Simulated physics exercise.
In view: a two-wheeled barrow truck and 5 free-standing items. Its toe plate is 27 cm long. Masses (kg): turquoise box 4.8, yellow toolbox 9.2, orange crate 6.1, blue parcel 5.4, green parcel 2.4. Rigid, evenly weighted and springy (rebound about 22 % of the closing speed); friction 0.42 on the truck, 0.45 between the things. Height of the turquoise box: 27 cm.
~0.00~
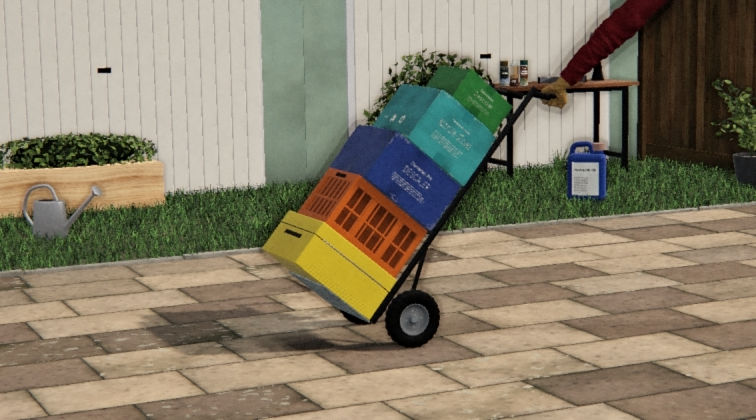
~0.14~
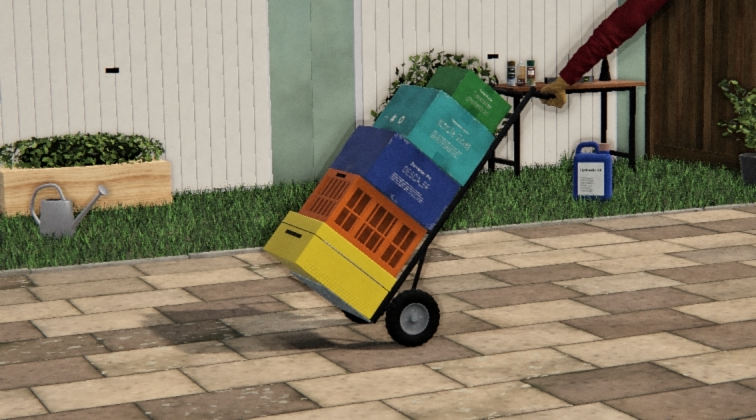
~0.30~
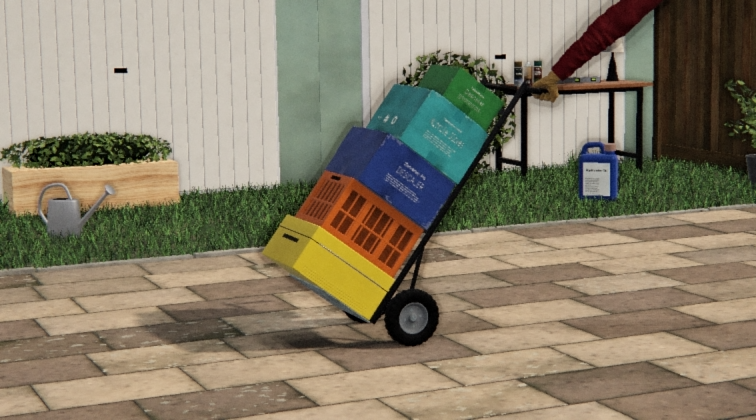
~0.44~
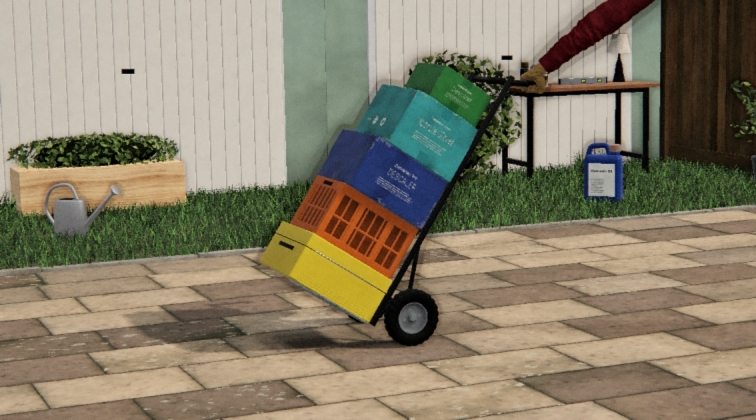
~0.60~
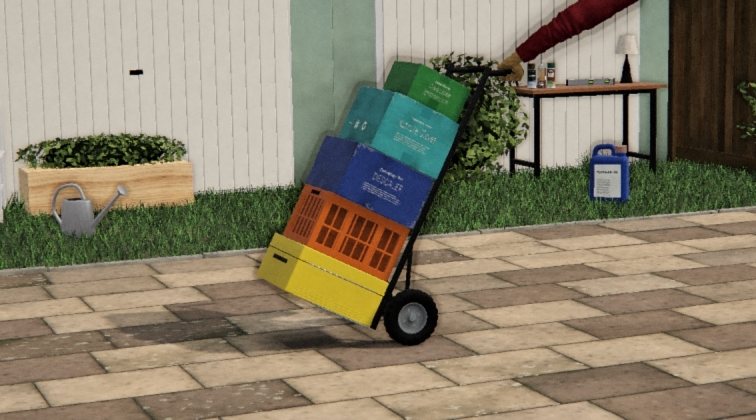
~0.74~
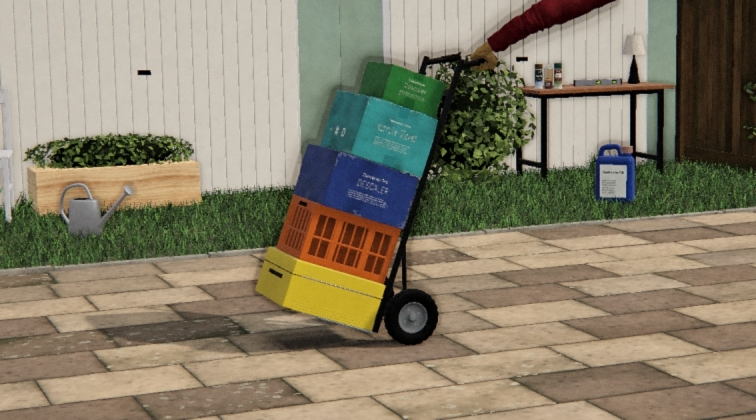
In a paved yard seen from the side, a strip of grass runs before white panels and pale green walls, with a planter and watering can at left and a table and blue container at right. A two-wheeled hand truck leans right, stacked with yellow, orange, blue, turquoise and green boxes. A red-sleeved arm holds its handle, then raises it steadily toward upright as the view shifts slightly left.
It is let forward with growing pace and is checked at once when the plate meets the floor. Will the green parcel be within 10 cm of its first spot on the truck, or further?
The green parcel leaves its spot.
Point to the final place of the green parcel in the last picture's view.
Near (280, 104).
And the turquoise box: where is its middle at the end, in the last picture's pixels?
At about (288, 153).
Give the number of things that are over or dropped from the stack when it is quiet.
That comes to 0.
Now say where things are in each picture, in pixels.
In the first picture, 40° short of upright; green parcel (466, 101); turquoise box (432, 134).
In the second picture, 40° short of upright; orange crate (362, 223); blue parcel (394, 177).
In the third picture, 37° short of upright; turquoise box (426, 133); yellow toolbox (327, 267).
In the fourth picture, 34° short of upright; orange crate (354, 227); blue parcel (382, 178).
In the fifth picture, 27° short of upright; turquoise box (398, 132); yellow toolbox (322, 279).
In the sixth picture, 20° short of upright; green parcel (401, 89); orange crate (338, 239).
Around 1.14 s, truck upright; green parcel tipped 5° against what carries it near (307, 99); turquoise box tipped 5° against what carries it; blue parcel tipped 5° against what carries it.
Around 1.24 s, truck upright; green parcel tipped 5° against what carries it near (290, 101); turquoise box tipped 5° against what carries it; blue parcel tipped 5° against what carries it.
Finally (1.7 s), not toppled but over 10 cm from the start, turquoise box and green parcel; the other 3 still in place (within 10 cm). Final places as that camera would see them, green parcel near (280, 104).
